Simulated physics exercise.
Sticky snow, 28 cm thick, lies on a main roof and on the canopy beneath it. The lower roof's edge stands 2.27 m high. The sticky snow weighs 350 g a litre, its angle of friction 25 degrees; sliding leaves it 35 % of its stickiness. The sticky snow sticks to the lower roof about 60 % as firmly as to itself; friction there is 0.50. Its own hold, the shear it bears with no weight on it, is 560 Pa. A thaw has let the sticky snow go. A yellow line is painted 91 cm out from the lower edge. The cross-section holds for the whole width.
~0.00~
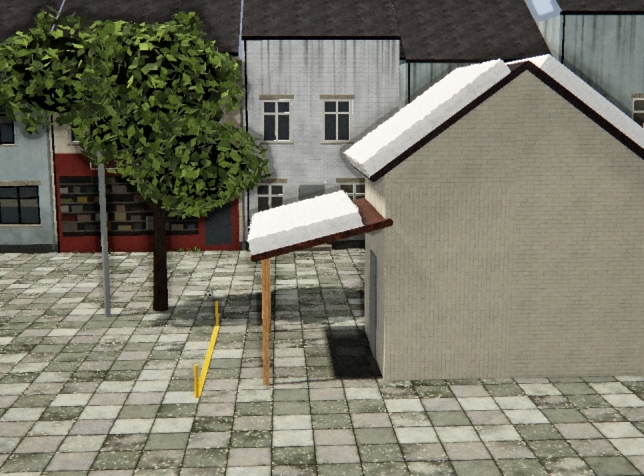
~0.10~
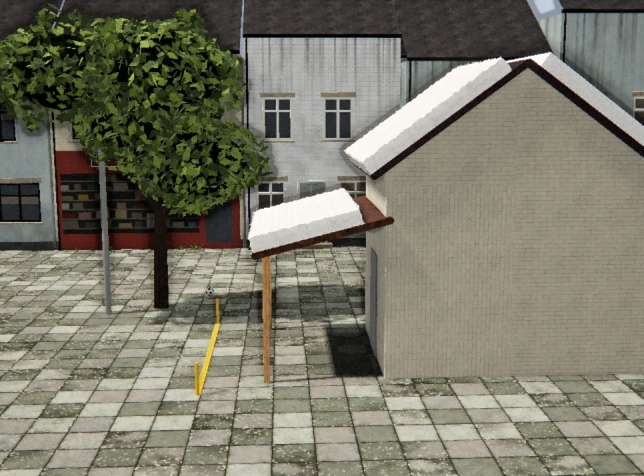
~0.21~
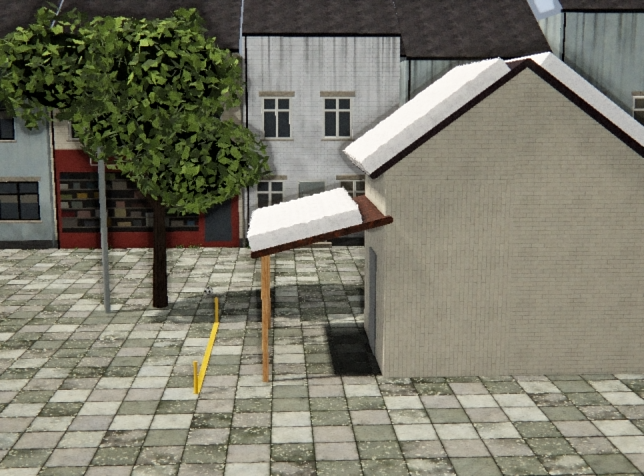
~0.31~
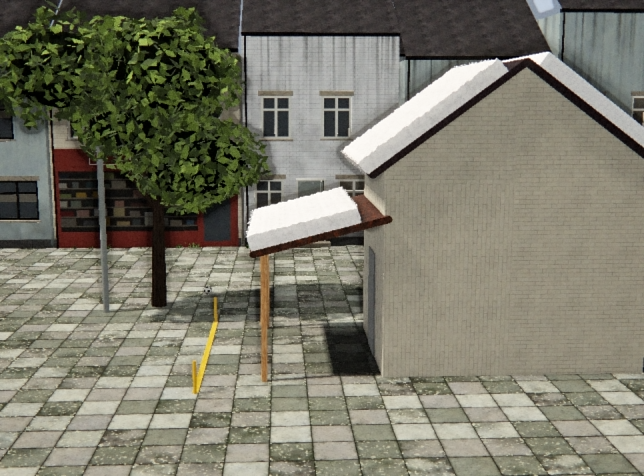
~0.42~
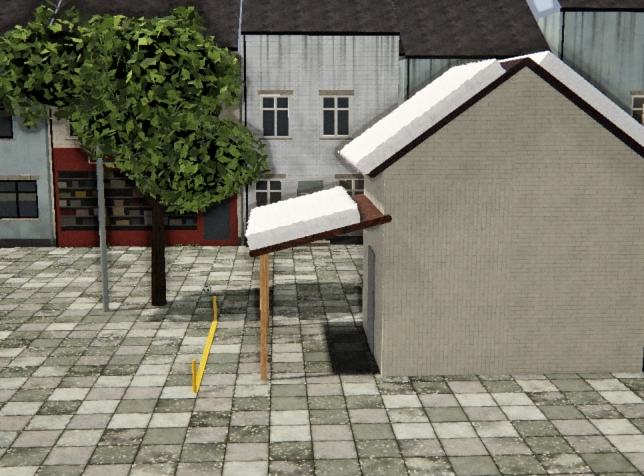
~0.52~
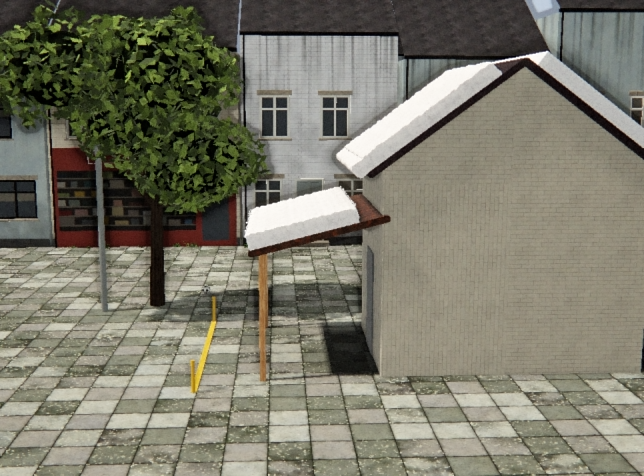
White snow lies on the roof of a beige brick building in a paved square, seen from a raised viewpoint, side-on to its gable. On the left, a snow-covered canopy on a wooden post stands near a yellow ground line, a green tree and a grey pole, with terraced houses and a red shopfront behind. The main roof's snow creeps slightly down and left over its edge, while the camera drifts faintly.
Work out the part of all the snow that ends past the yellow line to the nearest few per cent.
It comes to some 0 %.
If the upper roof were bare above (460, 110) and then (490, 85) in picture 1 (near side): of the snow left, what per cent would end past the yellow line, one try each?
In turn about 0 %, 0 %.
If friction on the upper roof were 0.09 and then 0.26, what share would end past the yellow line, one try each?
In turn about 30 %, 20 %.
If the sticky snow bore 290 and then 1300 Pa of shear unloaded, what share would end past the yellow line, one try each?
In that order: 20 %, 0 %.
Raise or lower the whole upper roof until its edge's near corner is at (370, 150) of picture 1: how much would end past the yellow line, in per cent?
Then about 12 %.
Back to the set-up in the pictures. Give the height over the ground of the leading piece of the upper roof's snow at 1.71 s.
Roughly 2.8 m.
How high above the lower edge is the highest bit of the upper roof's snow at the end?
Some 1.1 m.
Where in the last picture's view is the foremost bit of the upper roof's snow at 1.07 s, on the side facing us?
Near (328, 208).
After 1.07 s, none is below the lower edge and 0 % is past the line.
After 1.71 s, none is below the lower edge and 0 % is past the line.
After 2.36 s, none is below the lower edge and 0 % is past the line.
After 3.00 s, none is below the lower edge and 0 % is past the line.
After 3.70 s, at the end, none is below the lower edge and 0 % is past the line.
